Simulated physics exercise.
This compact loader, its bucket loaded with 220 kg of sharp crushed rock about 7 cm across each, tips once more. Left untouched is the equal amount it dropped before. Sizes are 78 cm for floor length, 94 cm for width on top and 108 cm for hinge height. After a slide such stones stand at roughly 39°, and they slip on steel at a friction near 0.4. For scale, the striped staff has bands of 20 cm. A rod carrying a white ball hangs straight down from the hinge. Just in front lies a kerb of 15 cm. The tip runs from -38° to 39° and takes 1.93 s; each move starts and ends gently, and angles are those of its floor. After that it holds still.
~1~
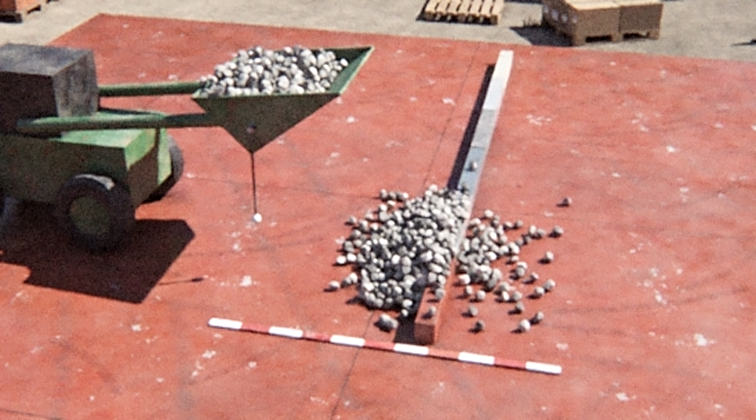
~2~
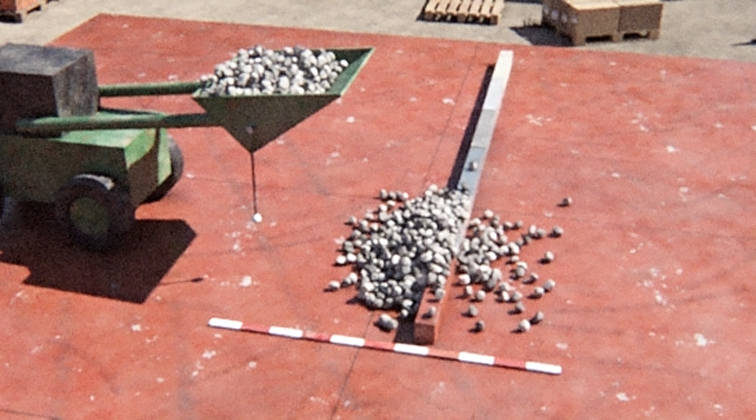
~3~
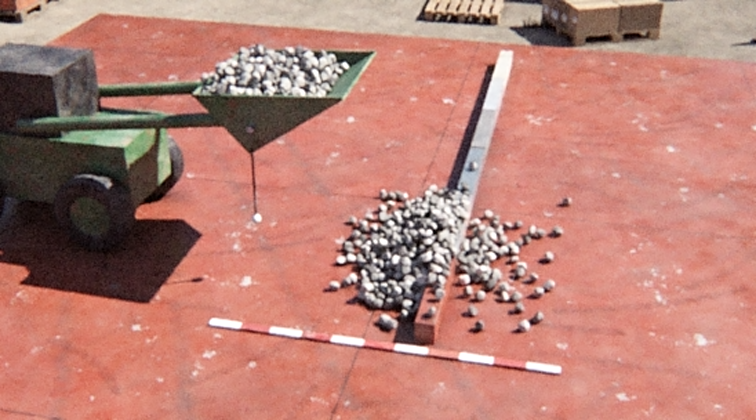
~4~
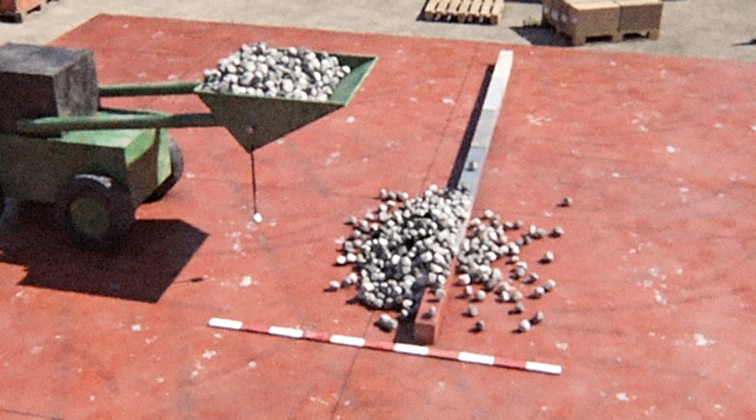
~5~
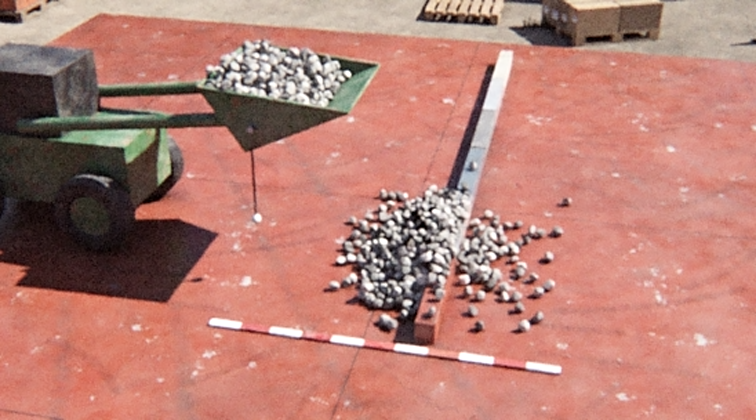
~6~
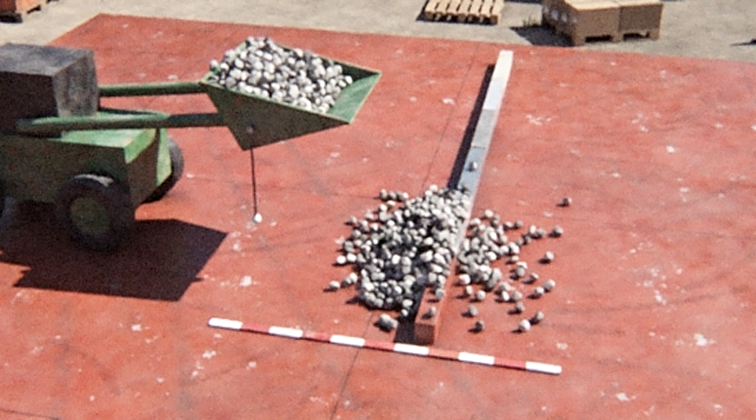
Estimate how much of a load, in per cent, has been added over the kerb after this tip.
Roughly 0 per cent of a load has been added.
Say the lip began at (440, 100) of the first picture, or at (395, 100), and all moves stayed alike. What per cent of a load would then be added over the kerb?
Near 85 per cent from the first place, 20 from the second.
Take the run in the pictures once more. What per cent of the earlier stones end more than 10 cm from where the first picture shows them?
Roughly 0 per cent of them.
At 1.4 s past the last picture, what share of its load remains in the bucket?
35 %.
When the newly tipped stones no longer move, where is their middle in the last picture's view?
Near (372, 232).
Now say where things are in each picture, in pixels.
In the first picture, lip at (341, 93), floor tilted -38°, highest stones at (293, 58). The earlier load is highest near (435, 229), 28 cm above ground level, 87 % on this side of the kerb, 13 % over the kerb.
In the second picture, the bucket is at -37°, its lip at (341, 95); the top of the load is at (294, 58).
In the third picture, the bucket is at -35°, its lip at (343, 99); the top of the load is at (287, 58).
In the fourth picture, lip at (345, 105), floor tilted -31°, highest stones at (267, 55).
In the fifth picture, the bucket is at -26°, its lip at (348, 113); the top of the load is at (247, 53).
In the sixth picture, the bucket is at -20°, its lip at (350, 123); the top of the load is at (248, 50).
Then, 0.9 s after the last picture the floor is at 27°; in per cent of one load, 99 in the bucket, 88 on this side of the kerb, 13 over the kerb; the foremost stones are at (547, 259).
Then, 1.4 s after the last picture the floor is at 39°; in per cent of one load, 36 in the bucket, 150 on this side of the kerb, 13 over the kerb; the foremost stones are at (547, 259).
Then, 1.8 s after the last picture the floor is at 39°; in per cent of one load, 2 in the bucket, 185 on this side of the kerb, 13 over the kerb; the foremost stones are at (547, 259).
Then, 4.2 s after the last picture the floor is at 39°; in per cent of one load, 0 in the bucket, 187 on this side of the kerb, 13 over the kerb; the foremost stones are at (547, 259). Net gain over the kerb, 0.
